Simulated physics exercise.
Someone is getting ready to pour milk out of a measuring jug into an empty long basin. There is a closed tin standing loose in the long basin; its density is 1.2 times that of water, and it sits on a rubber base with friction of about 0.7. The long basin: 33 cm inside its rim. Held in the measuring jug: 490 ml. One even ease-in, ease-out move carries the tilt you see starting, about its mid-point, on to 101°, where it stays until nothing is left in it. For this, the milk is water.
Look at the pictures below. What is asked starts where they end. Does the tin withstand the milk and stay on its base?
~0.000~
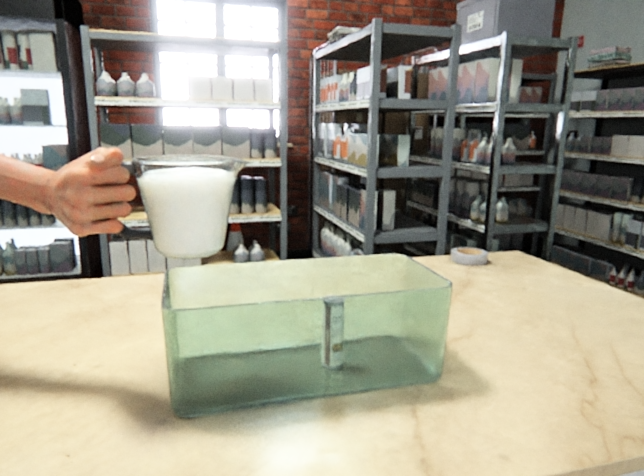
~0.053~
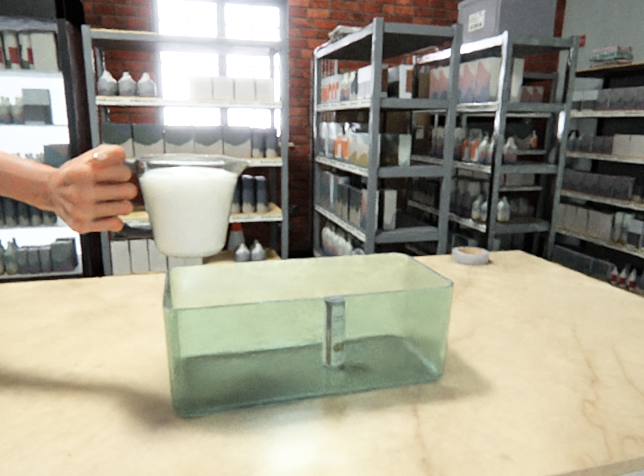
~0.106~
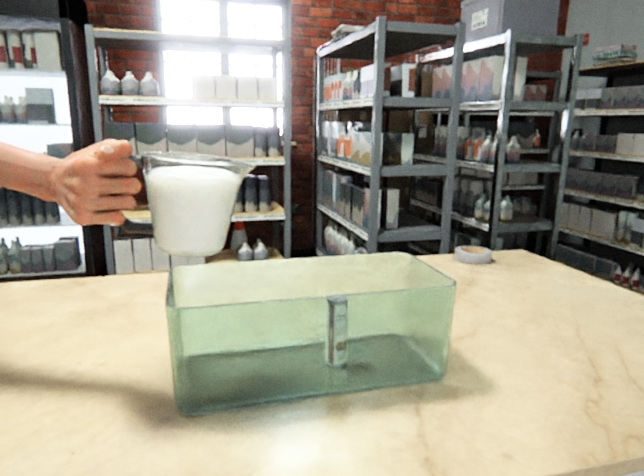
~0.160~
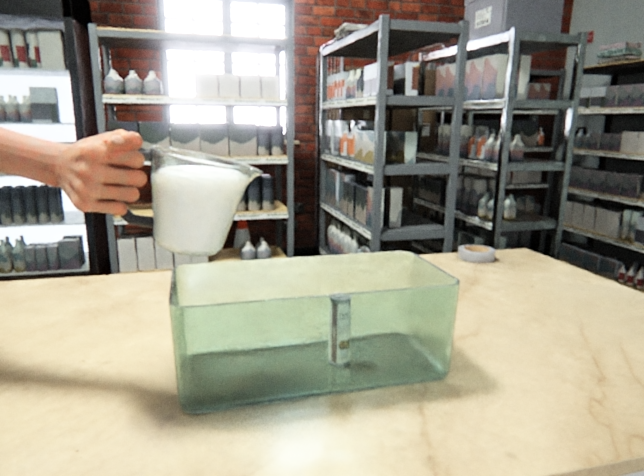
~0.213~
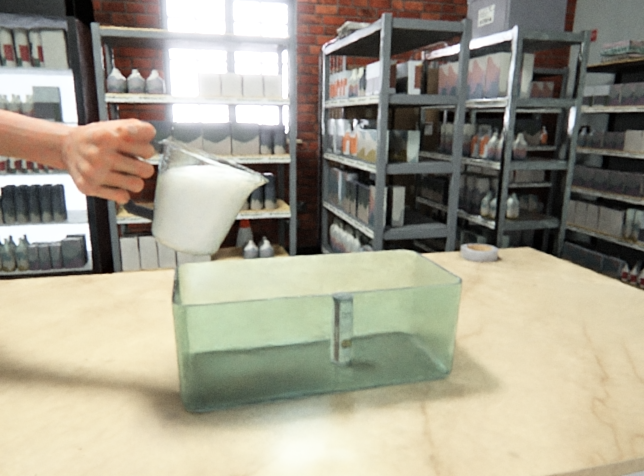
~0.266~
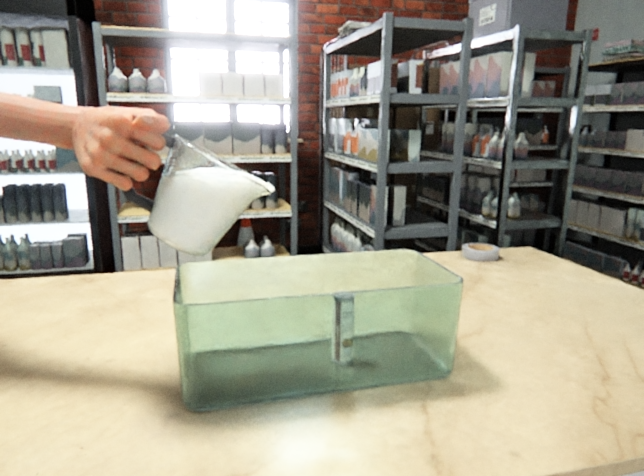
Yes - it's going to stay vertical.
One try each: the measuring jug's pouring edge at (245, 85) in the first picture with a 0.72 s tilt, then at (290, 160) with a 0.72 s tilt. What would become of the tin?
The tin overturns the first time and overturns the second time.
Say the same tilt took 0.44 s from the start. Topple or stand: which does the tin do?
Then it stays up.
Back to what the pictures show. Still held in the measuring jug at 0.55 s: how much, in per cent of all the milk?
Close to 48 percent of the liquid remains at that time.
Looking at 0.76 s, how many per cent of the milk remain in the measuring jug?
Near 8 in a hundred.
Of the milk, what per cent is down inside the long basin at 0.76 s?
Reading: Approx. 88 %.
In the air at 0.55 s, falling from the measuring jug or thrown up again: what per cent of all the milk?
Share: Roughly 20 per cent.
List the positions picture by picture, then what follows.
In the first picture, it leans 0°; its right rim is at (249, 161); the milk meets the walls at (140, 173) and (234, 172); the long basin's rim runs from (165, 289) to (427, 270); the tin's top is at (333, 302).
In the second picture, it leans 1°; its right rim is at (251, 162); the milk meets the walls at (142, 172) and (235, 173).
In the third picture, it leans 5°; its right rim is at (256, 165); the milk meets the walls at (148, 171) and (240, 173).
In the fourth picture, it leans 12°; its right rim is at (263, 171); the milk meets the walls at (155, 170) and (247, 174).
In the fifth picture, it leans 20°; its right rim is at (269, 180); the milk meets the walls at (162, 173) and (258, 176).
In the sixth picture, it leans 30°; its right rim is at (273, 192); the milk meets the walls at (165, 176) and (267, 183); 1 per cent is over the edge.
By 0.55 s the tilt is 88° and 48 per cent is still to pour; the tin stands where it began.
By 0.76 s the tilt is 101° and 8 per cent is still to pour; the tin stands where it began.
By 0.98 s the tilt is 101° and 0 per cent is still to pour; the tin stands where it began.
By 1.22 s the tilt is 101° and 0 per cent is still to pour; the tin stands where it began.
At rest the tin stands where it began.
